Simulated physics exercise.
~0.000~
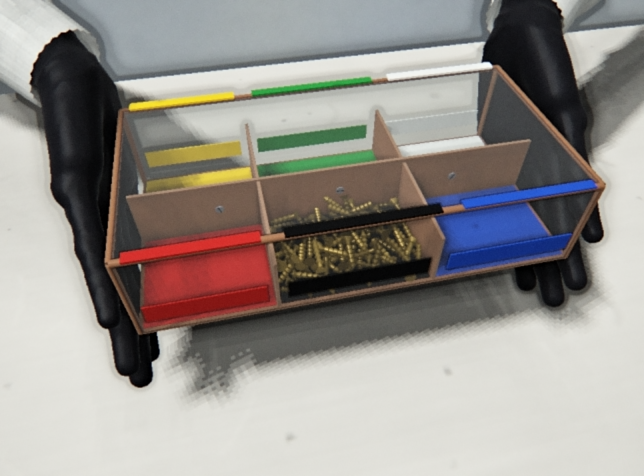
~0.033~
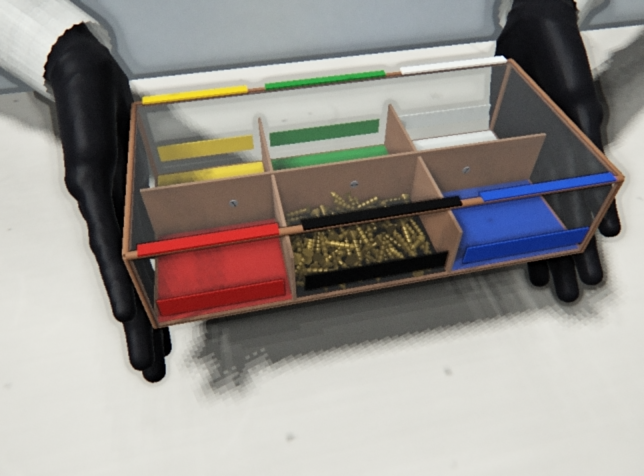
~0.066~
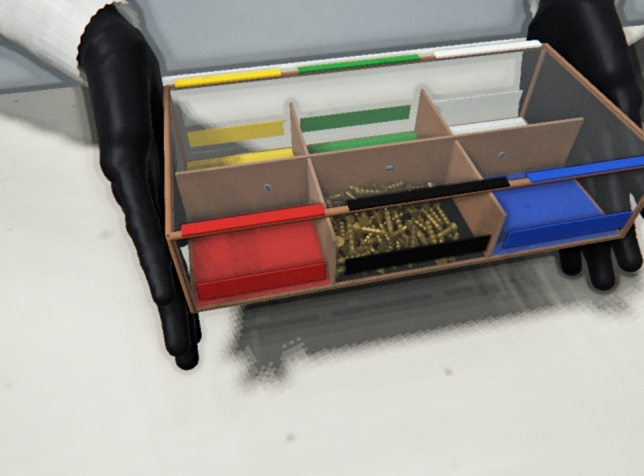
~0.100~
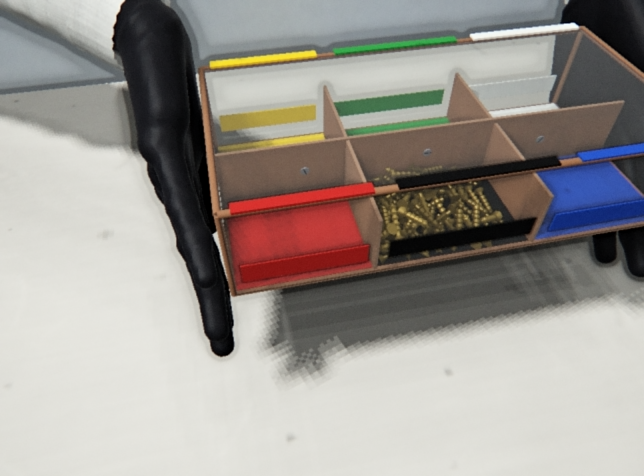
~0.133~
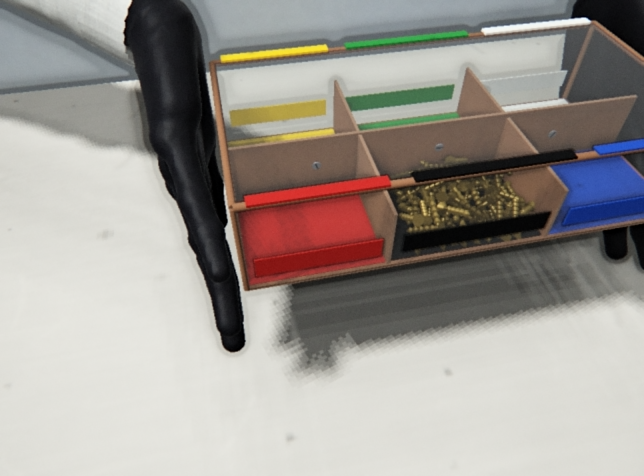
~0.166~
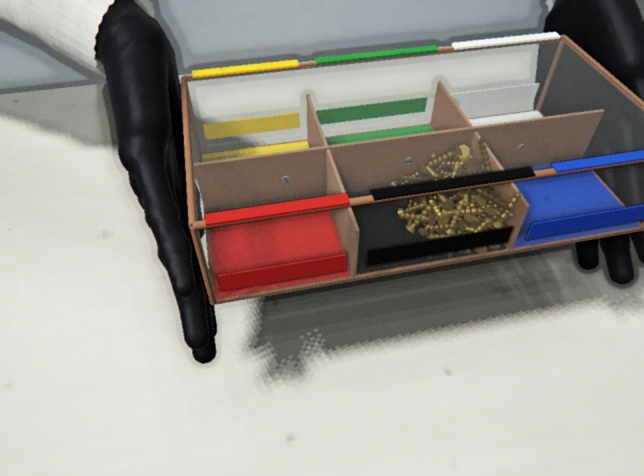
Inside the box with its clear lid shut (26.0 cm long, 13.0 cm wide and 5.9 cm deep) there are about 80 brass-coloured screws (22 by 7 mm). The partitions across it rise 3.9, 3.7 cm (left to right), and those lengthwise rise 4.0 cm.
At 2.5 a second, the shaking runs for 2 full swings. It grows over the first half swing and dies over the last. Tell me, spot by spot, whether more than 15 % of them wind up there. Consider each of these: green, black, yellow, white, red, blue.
Result: Green compartment is a miss, black compartment is a hit, yellow compartment is a miss, white compartment is a miss, red compartment is a miss, blue compartment is a hit.
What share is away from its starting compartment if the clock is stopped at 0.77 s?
About 35 %.
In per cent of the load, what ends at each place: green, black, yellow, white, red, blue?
In per cent: Green 0; black 65; yellow 0; white 0; red 0; blue 30.
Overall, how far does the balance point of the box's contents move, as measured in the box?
I'd put it at close to 5.0 centimetres.
Then, at 0.40 s, tilt 0 degrees; black 95 %, blue 5 %; middle of all pieces near (320, 236).
Then, at 0.59 s, tilt 0 degrees; black 65 %, blue 35 %; middle of all pieces near (436, 212).
Then, at 0.77 s, tilt 0 degrees; black 65 %, blue 30 %; middle of all pieces near (346, 240).
After 0.94 s, tilt 0 degrees; black 65 %, blue 30 %; middle of all pieces near (423, 231).
At rest (1.5 s), green 0 %, black 65 %, yellow 0 %, white 0 %, red 0 %, blue 30 %.
